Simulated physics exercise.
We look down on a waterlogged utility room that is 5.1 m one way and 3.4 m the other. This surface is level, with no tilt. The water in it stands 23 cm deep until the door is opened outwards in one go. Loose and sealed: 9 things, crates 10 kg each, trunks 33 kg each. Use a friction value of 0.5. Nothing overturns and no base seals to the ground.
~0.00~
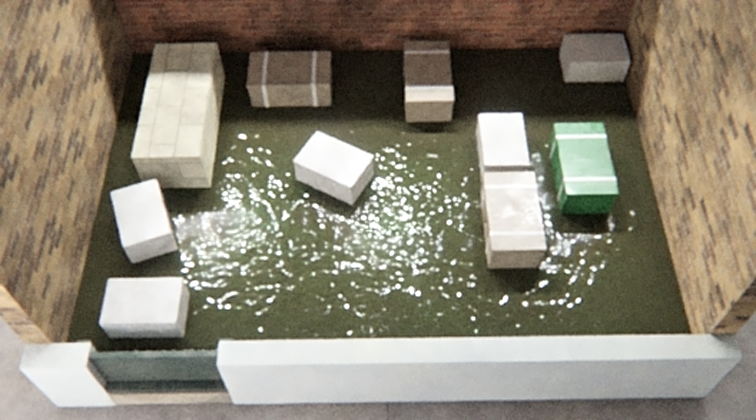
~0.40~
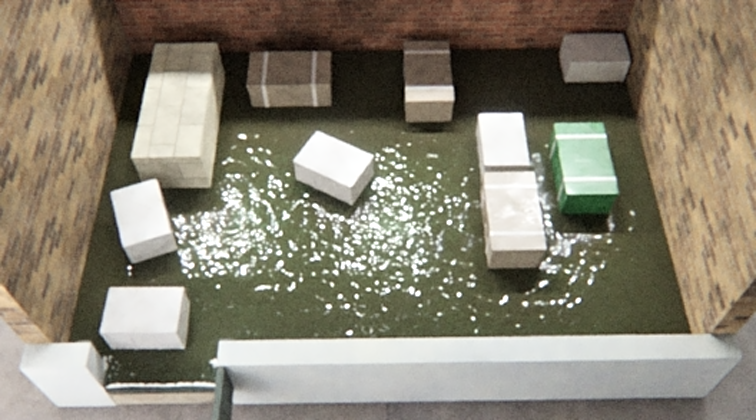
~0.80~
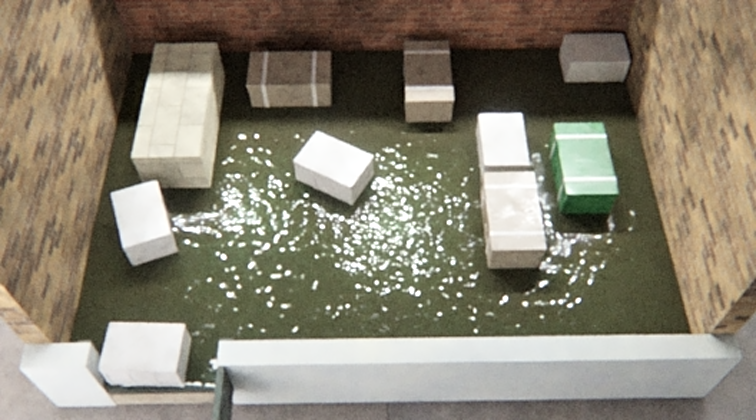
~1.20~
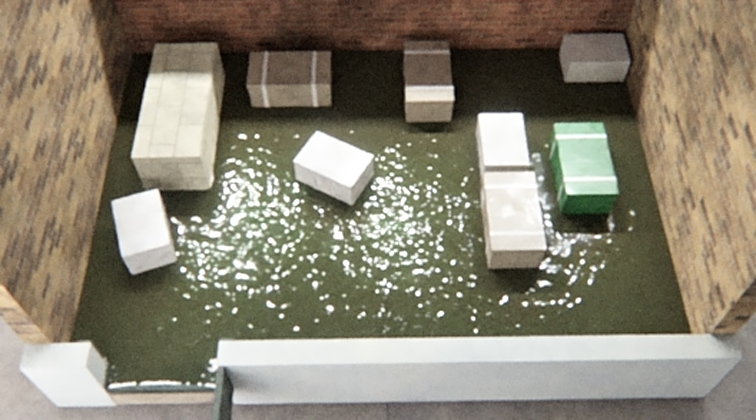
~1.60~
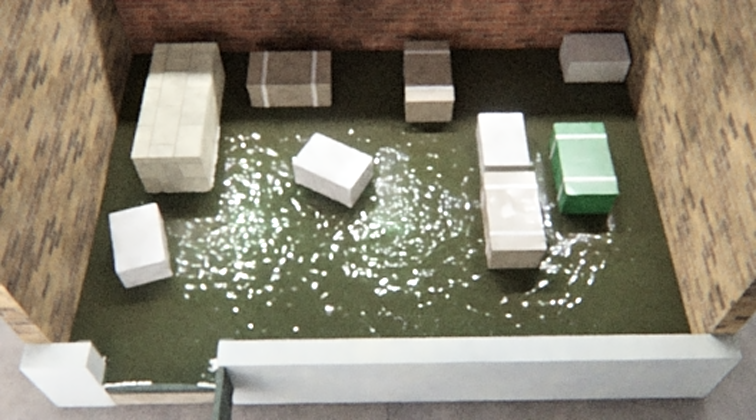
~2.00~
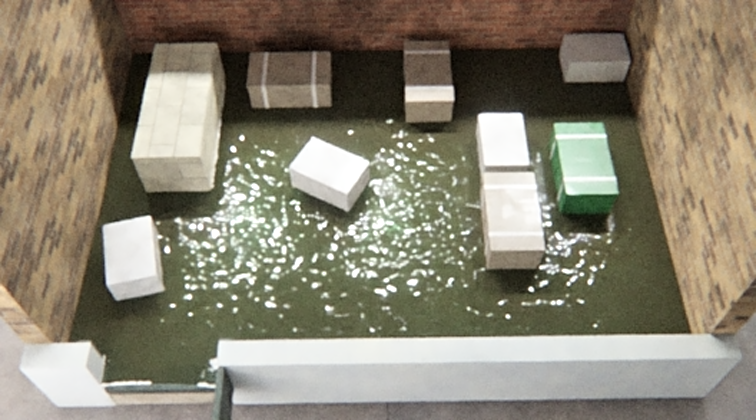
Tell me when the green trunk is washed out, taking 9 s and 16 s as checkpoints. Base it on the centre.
It goes after the second checkpoint or never.
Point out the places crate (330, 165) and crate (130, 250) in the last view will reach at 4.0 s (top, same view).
They end up about (289, 199) and (114, 309) in the last view.
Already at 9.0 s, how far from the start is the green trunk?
About 30 cm by then.
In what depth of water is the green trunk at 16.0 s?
13 cm or so.
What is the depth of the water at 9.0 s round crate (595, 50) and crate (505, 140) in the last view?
I'd put it at 17 cm and 17 cm respectively.
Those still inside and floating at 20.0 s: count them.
At that time the total is 5.
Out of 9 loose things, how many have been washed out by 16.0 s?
That makes 3 by then.
After 4.0 s the green trunk is near (575, 165), 0.1 m from its start, afloat; 1 of 9 are out; 8 afloat.
After 9.0 s the green trunk is near (559, 178), 0.3 m from its start, afloat; 3 of 9 are out; 6 afloat.
After 16.0 s the green trunk is near (522, 198), 0.7 m from its start, afloat; 3 of 9 are out; 6 afloat.
After 20.0 s the green trunk is near (507, 206), 0.9 m from its start, afloat; 3 of 9 are out; 5 afloat.
